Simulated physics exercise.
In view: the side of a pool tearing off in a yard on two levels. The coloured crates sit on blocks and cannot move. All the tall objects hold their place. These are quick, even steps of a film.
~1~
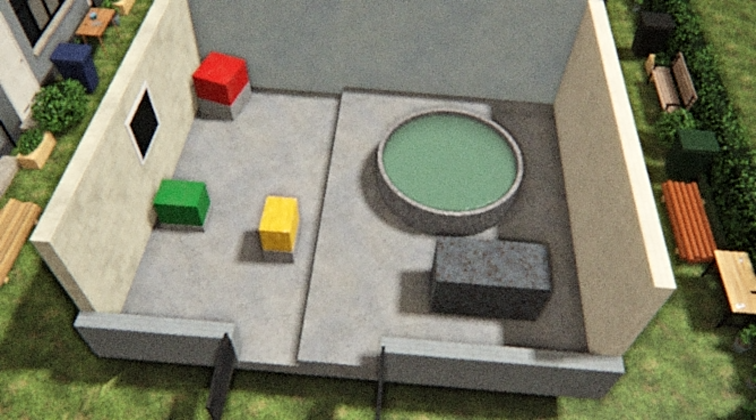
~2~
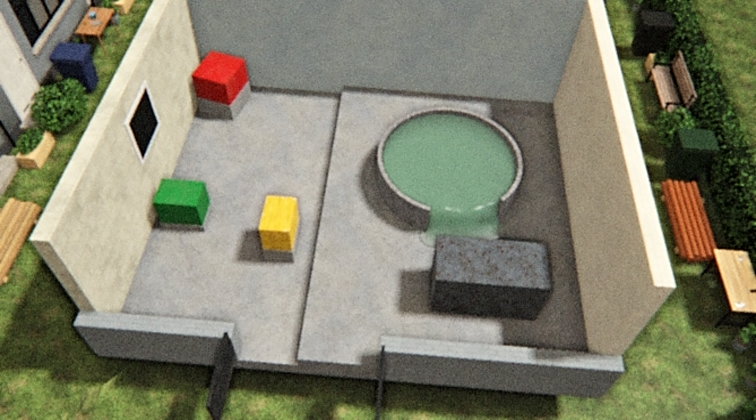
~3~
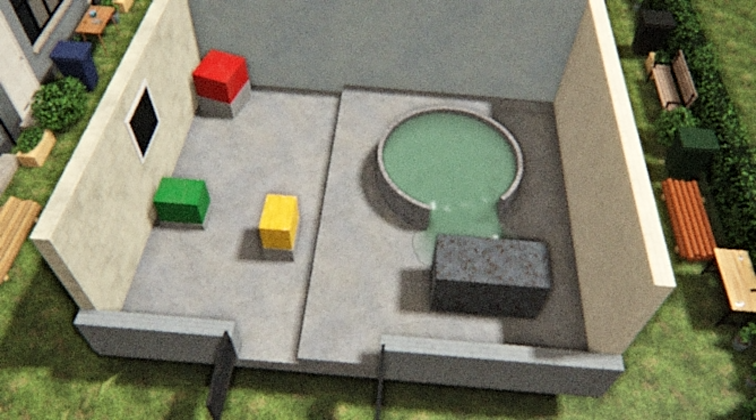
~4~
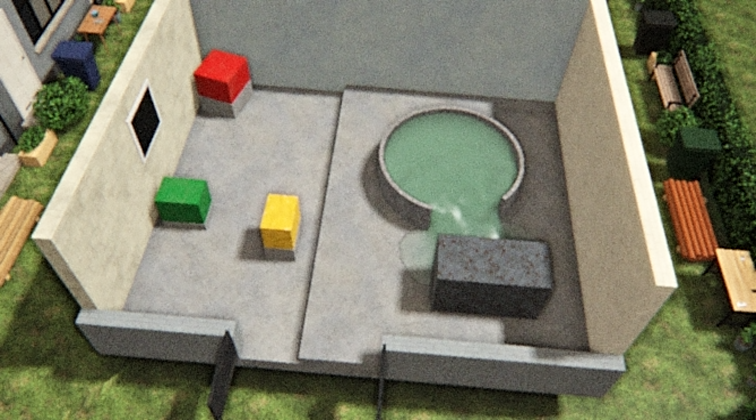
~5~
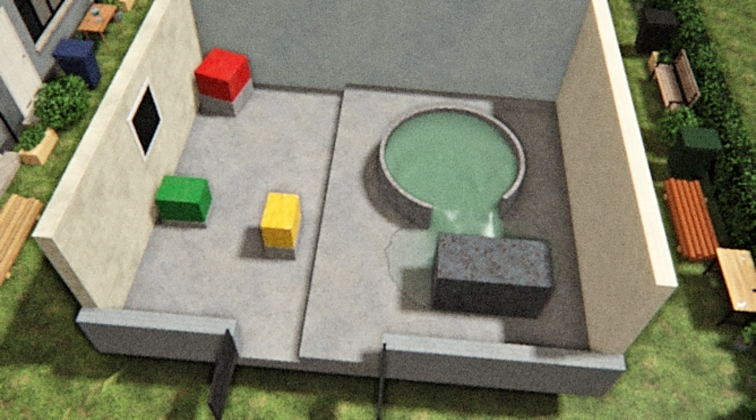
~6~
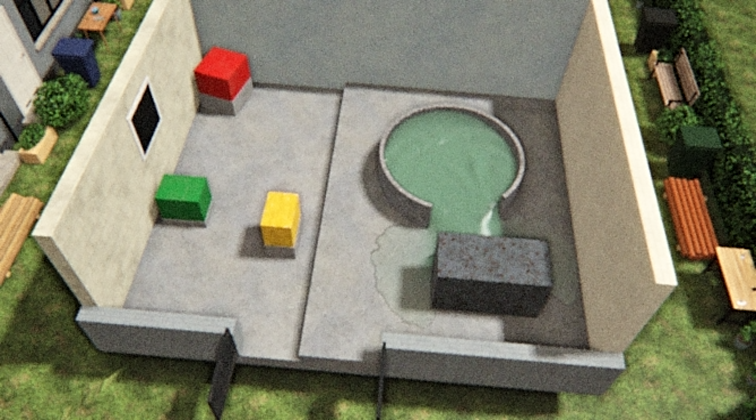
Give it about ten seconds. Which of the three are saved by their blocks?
In the end: The yellow crate escapes dry; the green crate escapes dry; the red crate escapes dry.
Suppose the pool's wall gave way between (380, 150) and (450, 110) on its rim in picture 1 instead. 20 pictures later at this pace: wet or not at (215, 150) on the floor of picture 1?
There: Flooded.
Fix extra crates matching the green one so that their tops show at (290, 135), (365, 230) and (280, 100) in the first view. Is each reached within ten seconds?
As listed: Escapes it, gets wet, keeps dry.
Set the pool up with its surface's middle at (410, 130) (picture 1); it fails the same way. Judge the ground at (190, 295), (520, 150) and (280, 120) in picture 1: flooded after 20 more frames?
As listed: Clear, flooded, no water.
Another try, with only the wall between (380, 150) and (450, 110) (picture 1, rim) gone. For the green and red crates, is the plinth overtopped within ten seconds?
Then: The green one is wetted; the red one is wetted.
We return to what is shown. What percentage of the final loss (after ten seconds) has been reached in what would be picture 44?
Some 65 per cent.
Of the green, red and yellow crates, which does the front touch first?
The one in yellow.
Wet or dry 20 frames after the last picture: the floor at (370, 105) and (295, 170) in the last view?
As listed: Clear, under water.
A moment on, water covers 15 % of the floor; the yellow crate not reached, the green crate not reached, the red crate not reached.
Next, water covers 35 % of the floor; the yellow crate water round its plinth, the green crate not reached, the red crate not reached.
Then, water covers 60 % of the floor; the yellow crate water round its plinth, the green crate not reached, the red crate not reached.
Later, water covers 75 % of the floor; the yellow crate water round its plinth, the green crate water round its plinth, the red crate water round its plinth.
In the end, water covers 100 % of the floor; the yellow crate stayed above the water, the green crate stayed above the water, the red crate stayed above the water.
